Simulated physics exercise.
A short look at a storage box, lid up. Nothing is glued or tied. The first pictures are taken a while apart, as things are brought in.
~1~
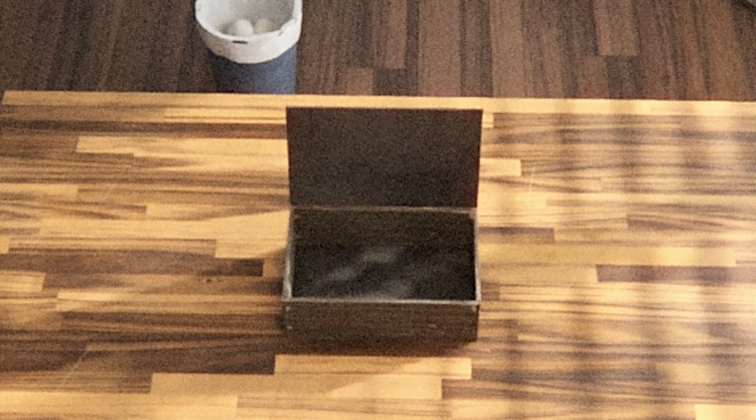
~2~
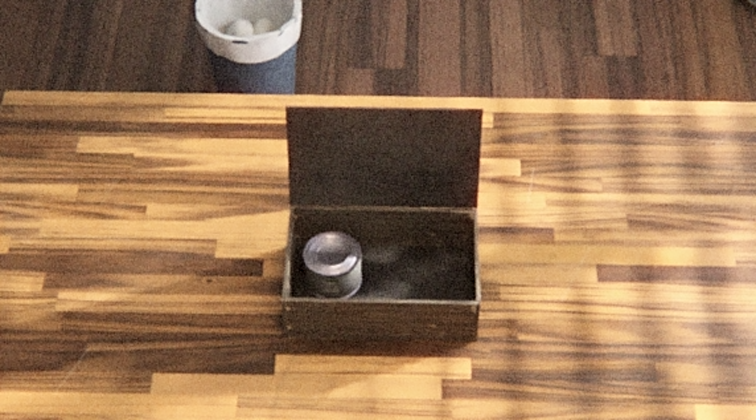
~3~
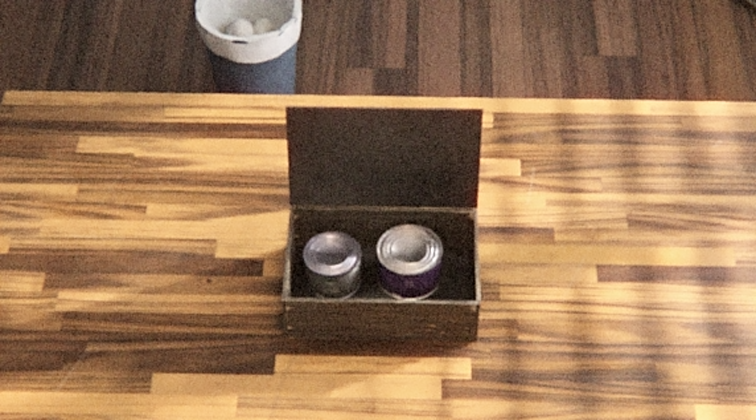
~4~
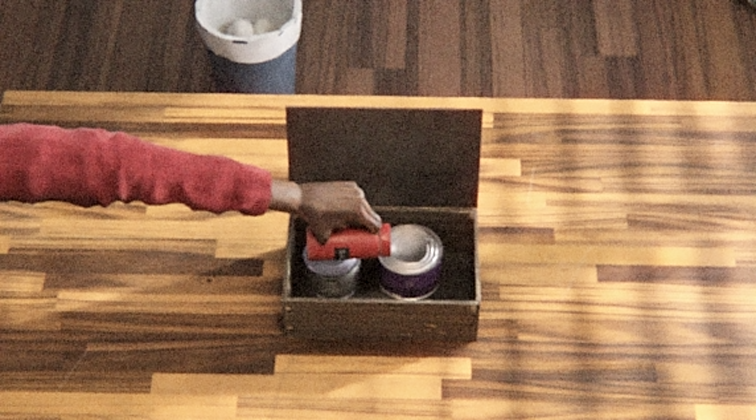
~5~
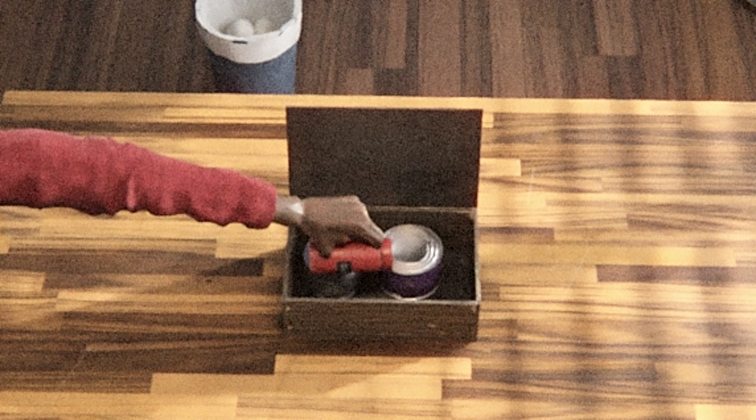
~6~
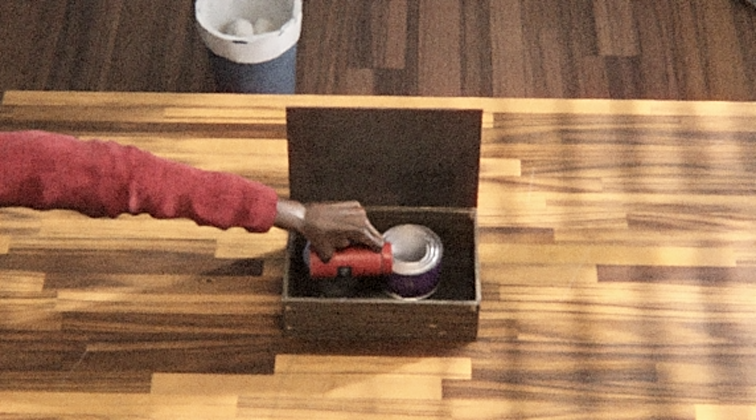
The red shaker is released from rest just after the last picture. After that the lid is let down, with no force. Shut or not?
Outcome: The lid closes.
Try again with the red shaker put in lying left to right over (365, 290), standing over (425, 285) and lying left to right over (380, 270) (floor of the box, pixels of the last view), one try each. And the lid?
In the first case it closes; in the second case it is held up; in the third case it is held up.
Then, 0.60 s after the last picture, red shaker rolled about its own width near (353, 310).
Then, 1.50 s after the last picture, lid 64° above the rim; red shaker rolled about its own width near (353, 310).
Then, 1.70 s after the last picture, lid 40° above the rim; red shaker rolled about its own width near (353, 310).
Then, 1.90 s after the last picture, lid 8° above the rim; red shaker rolled about its own width near (353, 310).
At rest, lid shut; moved from the start, red shaker; the other 2 in place. Seen from the same camera at the end, red shaker near (353, 310).
